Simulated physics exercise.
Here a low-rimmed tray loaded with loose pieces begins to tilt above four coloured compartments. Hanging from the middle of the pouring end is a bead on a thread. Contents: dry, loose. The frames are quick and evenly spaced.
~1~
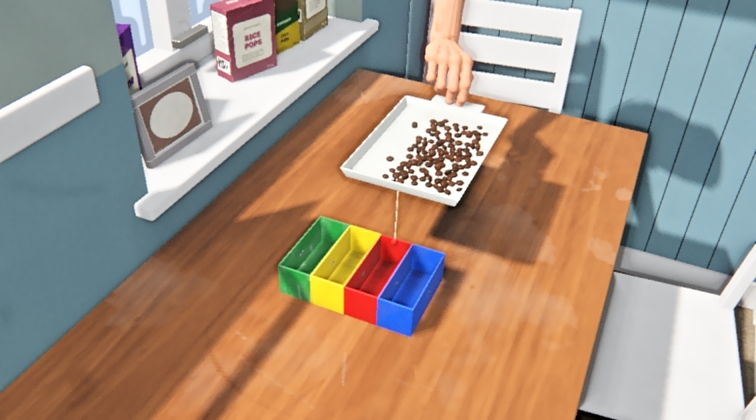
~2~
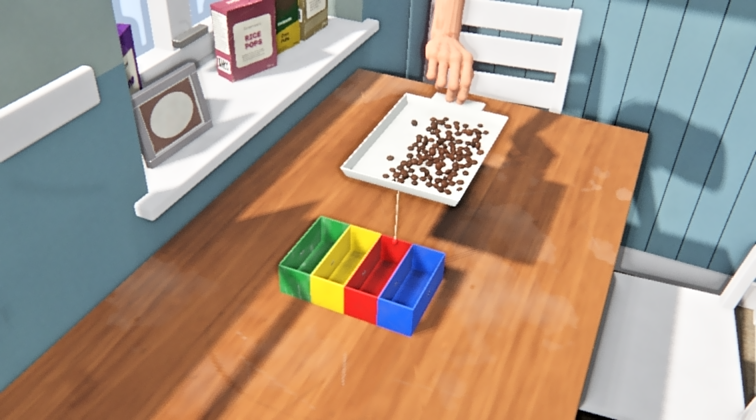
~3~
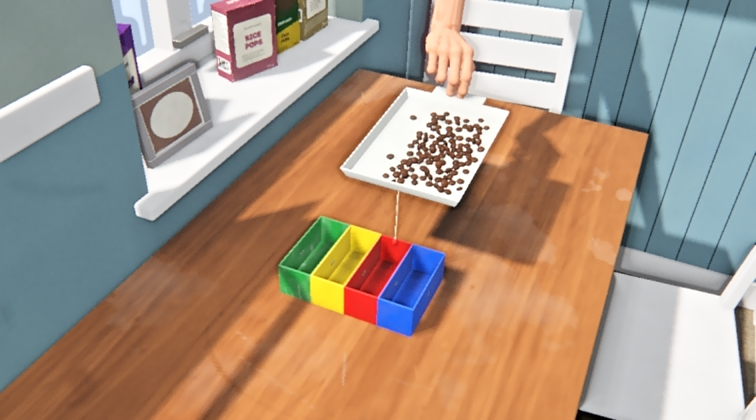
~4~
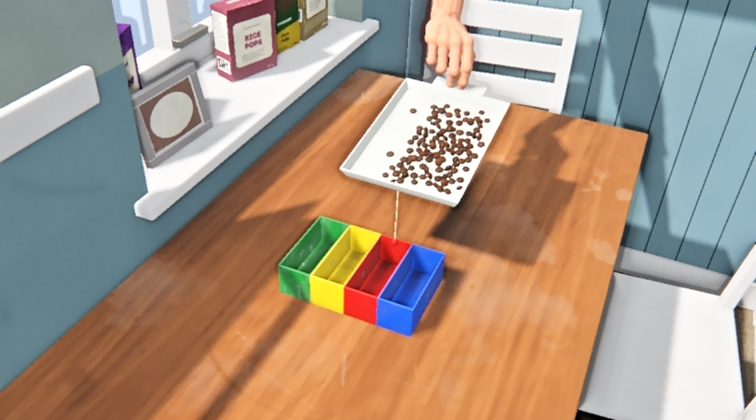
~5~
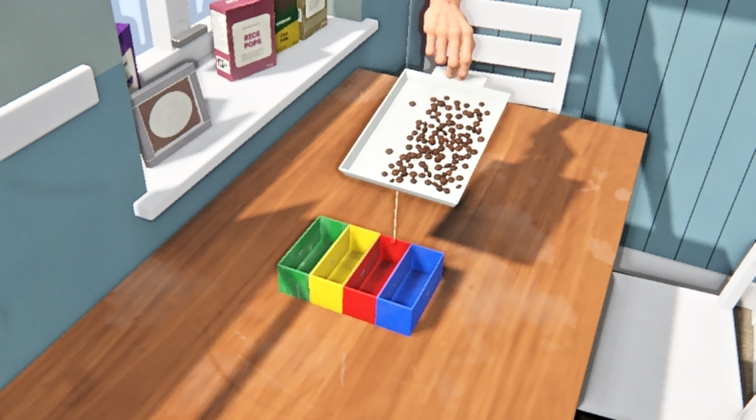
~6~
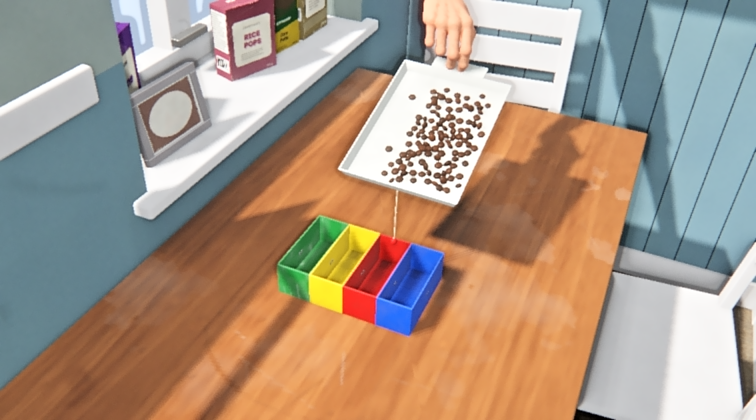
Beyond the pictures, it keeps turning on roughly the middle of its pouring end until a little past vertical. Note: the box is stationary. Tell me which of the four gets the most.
The blue cell gets the most.
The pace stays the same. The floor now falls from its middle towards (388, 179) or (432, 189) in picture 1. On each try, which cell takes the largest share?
Yellow; the blue cell.
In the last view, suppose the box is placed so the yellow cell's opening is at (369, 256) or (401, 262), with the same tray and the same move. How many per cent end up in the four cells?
You'd get about 100 per cent first and about 90 per cent second.
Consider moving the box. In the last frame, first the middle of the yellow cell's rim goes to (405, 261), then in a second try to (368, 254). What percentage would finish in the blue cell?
About 0 per cent, then about 30 per cent.
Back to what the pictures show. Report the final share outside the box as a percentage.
Call it some 20 percent of the pieces.
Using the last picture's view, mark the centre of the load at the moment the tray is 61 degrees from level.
Look about (416, 183) in the last picture.
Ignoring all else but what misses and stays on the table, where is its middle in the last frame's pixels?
At about (463, 334).
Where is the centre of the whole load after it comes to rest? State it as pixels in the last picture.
At about (395, 303), give or take.
Soon after the last picture, tray tipped steeply; nearly all on the tray; a small part falling or outside the box.
A little later, tray tipped right over; a small part on the tray; about a third in the blue cell; about a quarter in the red cell; a small part in the yellow cell; about a quarter falling or outside the box.
Later still, tray tipped past a quarter turn; about a third in the blue cell; about a quarter in the red cell; a small part in the yellow cell; about a quarter falling or outside the box.
At rest, tray tipped past a quarter turn; about a third in the blue cell; about a quarter in the red cell; a small part in the yellow cell; none in the green cell; about a quarter outside the box.
